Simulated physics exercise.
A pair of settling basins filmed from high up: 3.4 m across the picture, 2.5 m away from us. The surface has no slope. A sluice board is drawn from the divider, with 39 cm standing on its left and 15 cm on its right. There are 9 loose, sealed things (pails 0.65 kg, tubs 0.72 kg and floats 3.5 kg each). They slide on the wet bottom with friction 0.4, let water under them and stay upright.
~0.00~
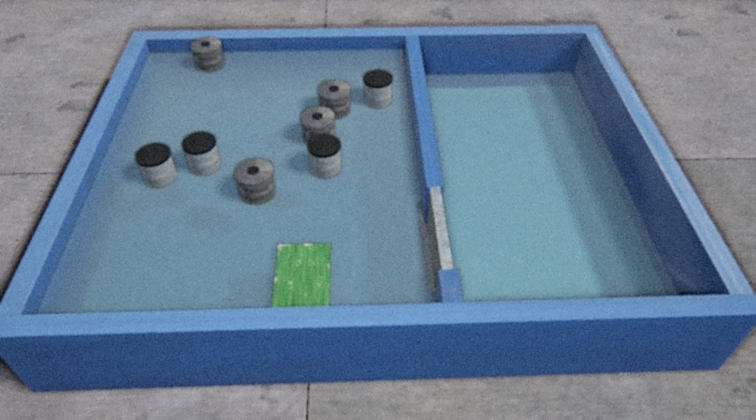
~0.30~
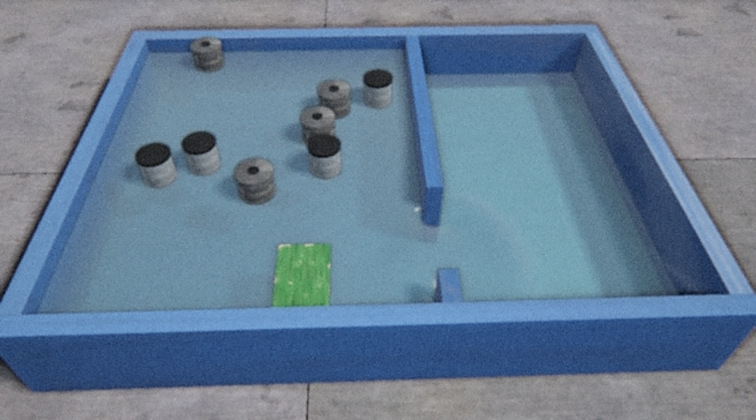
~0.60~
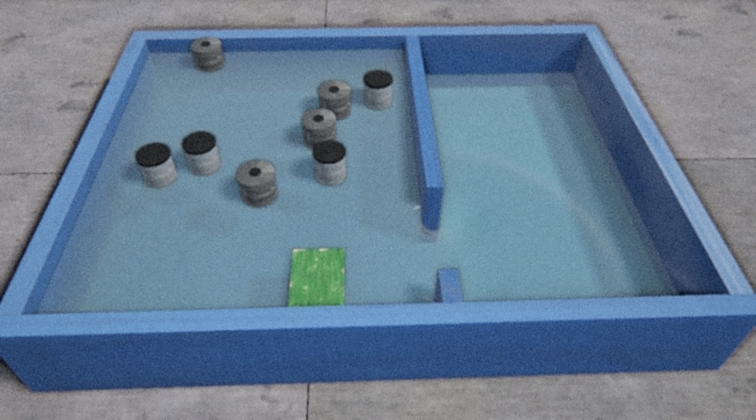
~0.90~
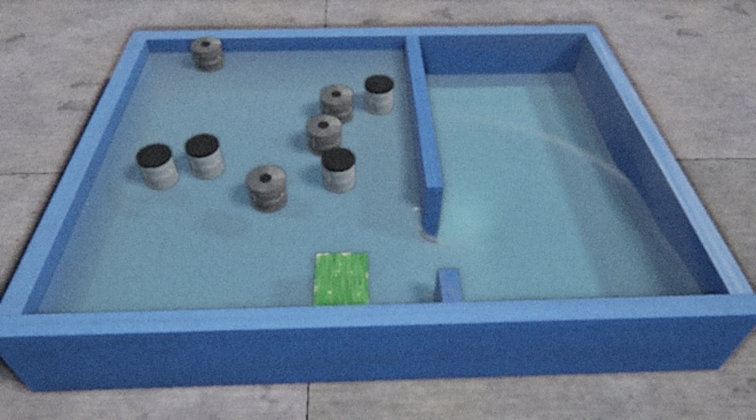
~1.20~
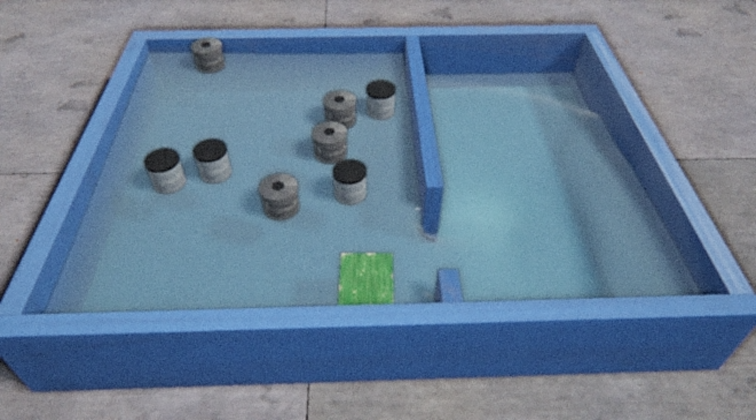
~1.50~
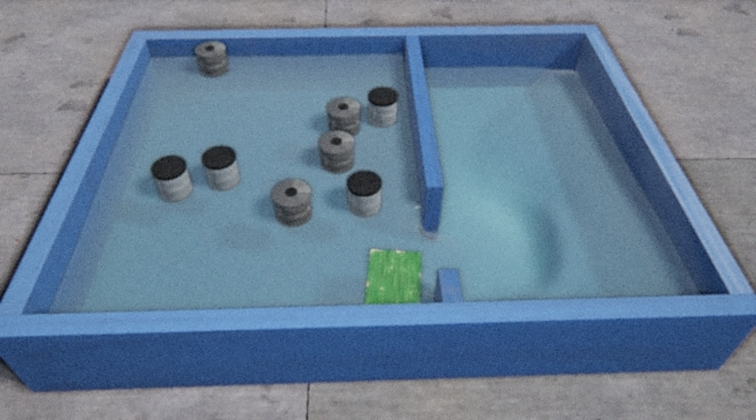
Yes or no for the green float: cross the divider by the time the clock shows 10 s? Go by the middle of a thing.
Green float passes.
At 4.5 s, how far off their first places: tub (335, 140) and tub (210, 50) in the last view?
In that order: 60 cm, 10 cm.
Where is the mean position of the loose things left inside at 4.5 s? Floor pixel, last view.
At about (346, 202).
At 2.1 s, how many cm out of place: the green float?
Roughly 80 cm by then.
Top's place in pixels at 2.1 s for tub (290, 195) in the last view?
Near (314, 209).
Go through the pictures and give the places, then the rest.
The first frame shows the green float at (302, 275), afloat; about 2440 L in view; 0 of 9 have shifted.
The second frame shows the green float at (302, 275), afloat; 39 cm deep round most things; 0 of 9 have shifted.
The third frame shows the green float at (317, 280), afloat, 7 cm from its start; 39 cm deep round most things; 1 of 9 have shifted.
The fourth frame shows the green float at (341, 284) floats, 20 cm from its start; about 2440 L in view; 4 of 9 have shifted.
The fifth frame shows the green float at (366, 284) floats, 33 cm from its start; about 2440 L in view; 8 of 9 have shifted.
The sixth frame shows the green float at (394, 282), afloat, 47 cm from its start; about 2440 L in view; 8 of 9 have shifted.
After 2.1 s the green float is near (441, 263), 0.8 m from its start, afloat; 1 of 9 are over the mark; 9 afloat.
After 4.5 s the green float is near (518, 189), 1.5 m from its start, afloat; 2 of 9 are over the mark; 9 afloat.
After 7.0 s the green float is near (507, 164), 1.6 m from its start, afloat; 2 of 9 are over the mark; 9 afloat.
After 10.0 s the green float is near (534, 109), 2.2 m from its start, afloat; 3 of 9 are over the mark; 9 afloat.
